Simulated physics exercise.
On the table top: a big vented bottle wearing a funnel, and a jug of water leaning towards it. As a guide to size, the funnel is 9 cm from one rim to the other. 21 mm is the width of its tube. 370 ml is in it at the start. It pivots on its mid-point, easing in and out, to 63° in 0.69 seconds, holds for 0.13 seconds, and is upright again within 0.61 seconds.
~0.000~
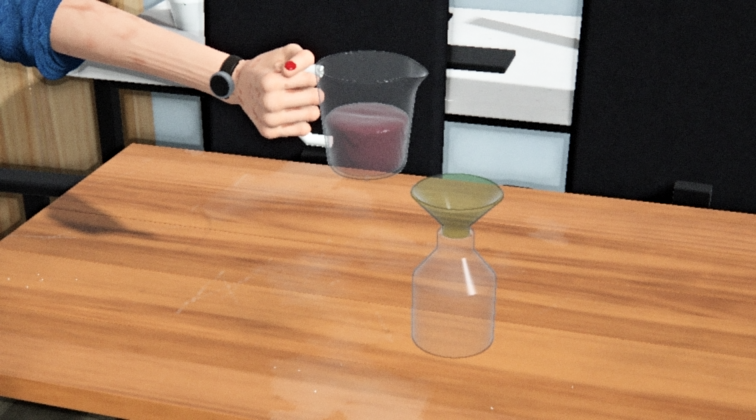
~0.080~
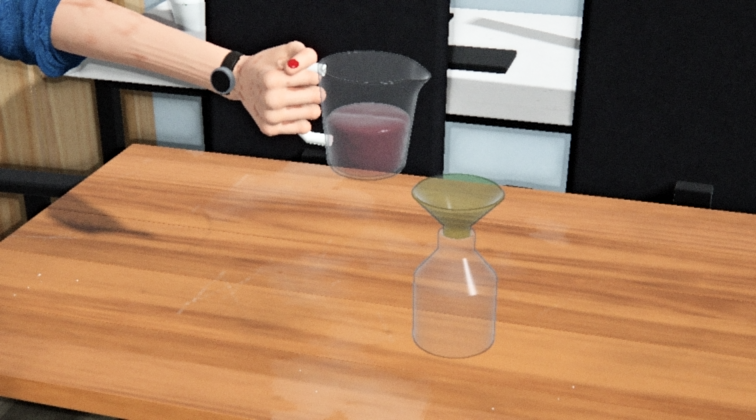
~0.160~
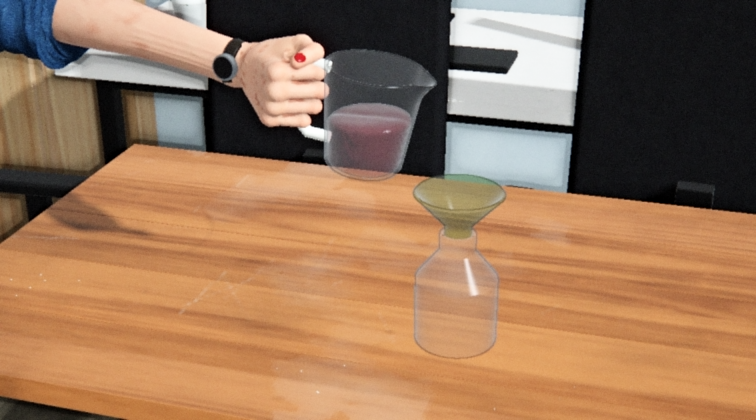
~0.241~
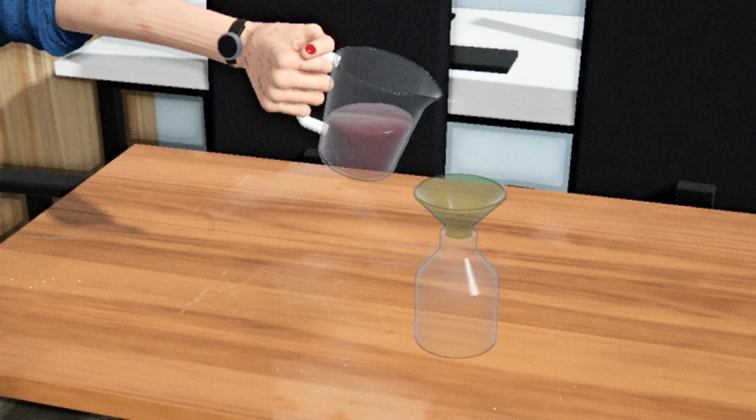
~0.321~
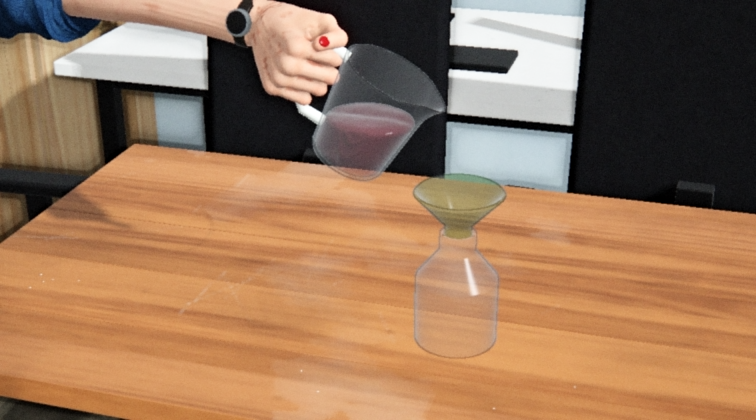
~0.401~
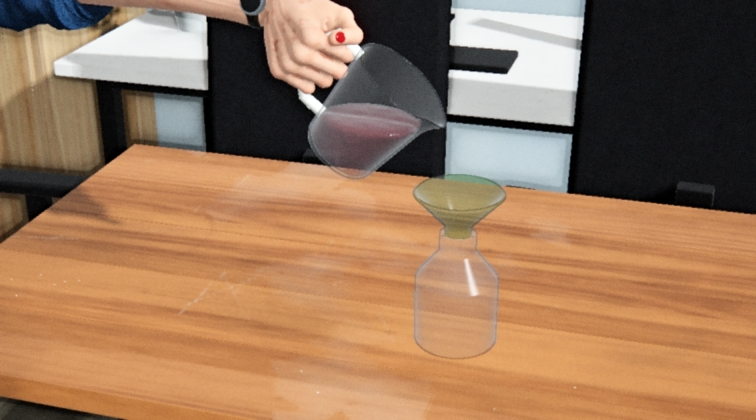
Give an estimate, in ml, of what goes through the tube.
Roughly 100 ml goes through.
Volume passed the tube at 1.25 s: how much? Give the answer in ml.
Looks to be around 60 ml.
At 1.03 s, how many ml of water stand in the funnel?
50 ml, roughly.
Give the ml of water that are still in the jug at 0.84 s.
Liquid remaining: Approx. 290 ml.
Then, 0.65 s in, the tilt is 63° and 0 ml has passed the tube, 5 ml is in the funnel, 345 ml in the jug and 0 ml has missed.
Then, 0.84 s in, the tilt is 63° and 15 ml has passed the tube, 35 ml is in the funnel, 285 ml in the jug and 0 ml has missed.
Then, 1.03 s in, the tilt is 46° and 40 ml has passed the tube, 50 ml is in the funnel, 255 ml in the jug and 5 ml has missed.
Then, 1.25 s in, the tilt is 13° and 65 ml has passed the tube, 35 ml is in the funnel, 255 ml in the jug and 15 ml has missed.
Finally, 100 ml has passed the tube, 0 ml is in the funnel, 255 ml in the jug and 15 ml has missed.
